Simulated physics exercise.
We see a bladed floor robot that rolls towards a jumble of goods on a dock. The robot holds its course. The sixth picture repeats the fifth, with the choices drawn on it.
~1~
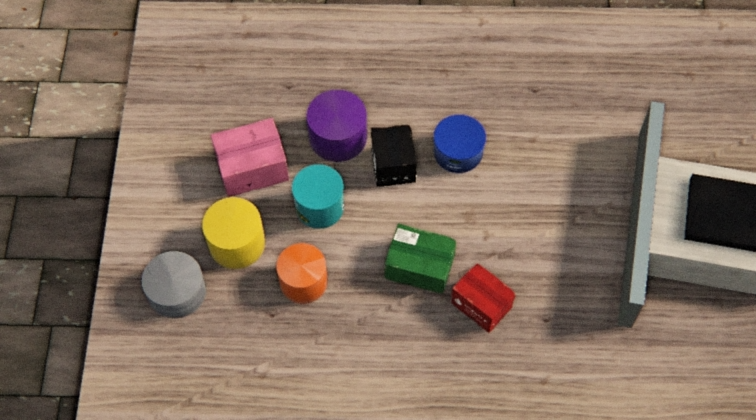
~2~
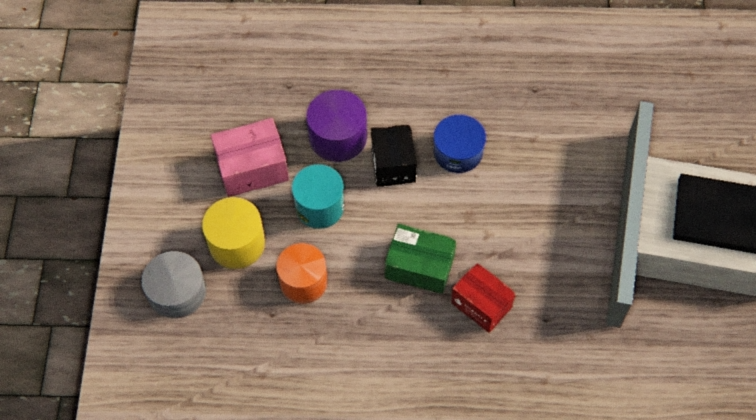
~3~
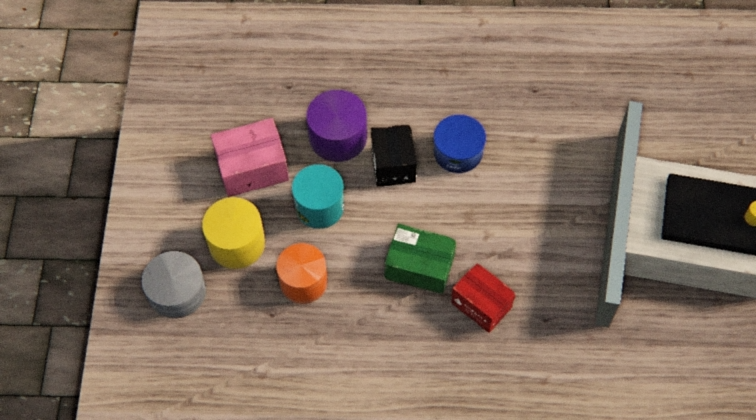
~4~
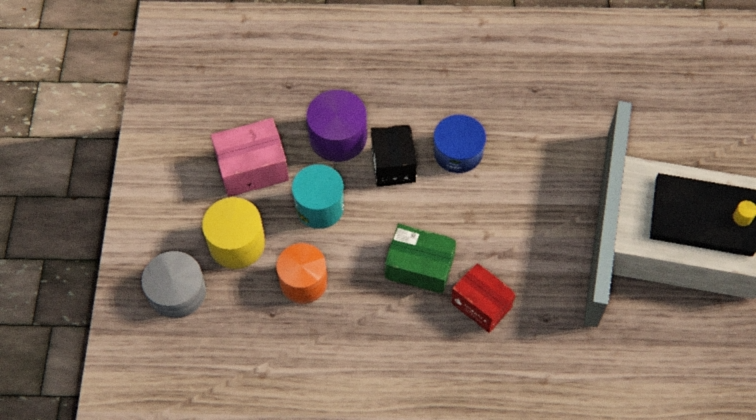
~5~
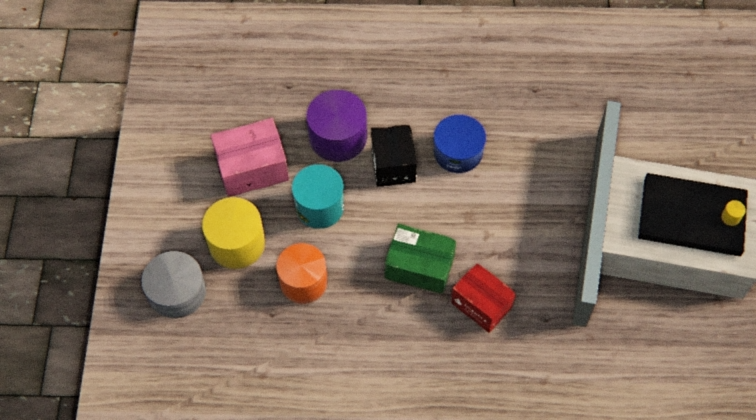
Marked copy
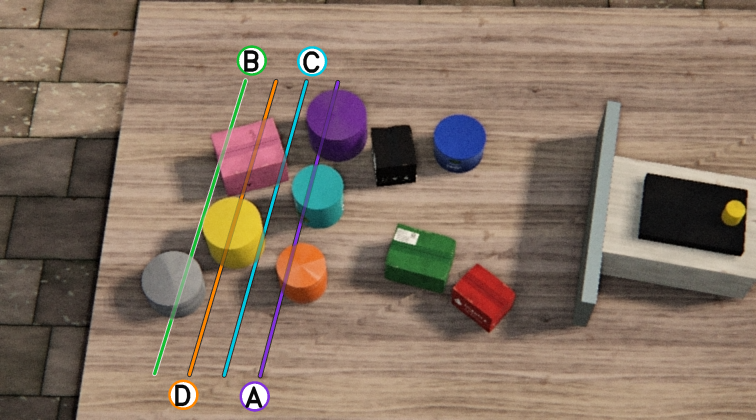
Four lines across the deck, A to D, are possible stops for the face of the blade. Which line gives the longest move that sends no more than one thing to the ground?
The farthest such stop is B.
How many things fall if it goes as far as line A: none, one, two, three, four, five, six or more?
By then, none.
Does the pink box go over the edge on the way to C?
No.
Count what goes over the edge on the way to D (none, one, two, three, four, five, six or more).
In all, none.
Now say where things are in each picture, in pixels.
Turquoise pail (318, 198); green parcel (421, 259); red box (483, 297), in the first frame.
Robot (720, 212); grey canister (175, 285), in the second frame.
Robot (708, 212); pink box (250, 158), in the third frame.
Robot (697, 212); blue pail (459, 145), in the fourth frame.
Robot (686, 211); orange canister (302, 274); turquoise pail (318, 198); green parcel (421, 259), in the fifth frame.
On the marked copy, A at (302, 219); B at (203, 218); C at (268, 219); D at (235, 218).
Following B. Soon after the start, robot (540, 209); red box (400, 296); blue pail (436, 142).
Later, robot (396, 206); pink box (227, 147); yellow canister (227, 233).
In the end, robot (281, 204); grey canister (105, 298); yellow canister (115, 229); none fallen.
As for the rest, A is within the limit but short; C is within the limit but short; D is within the limit but short.
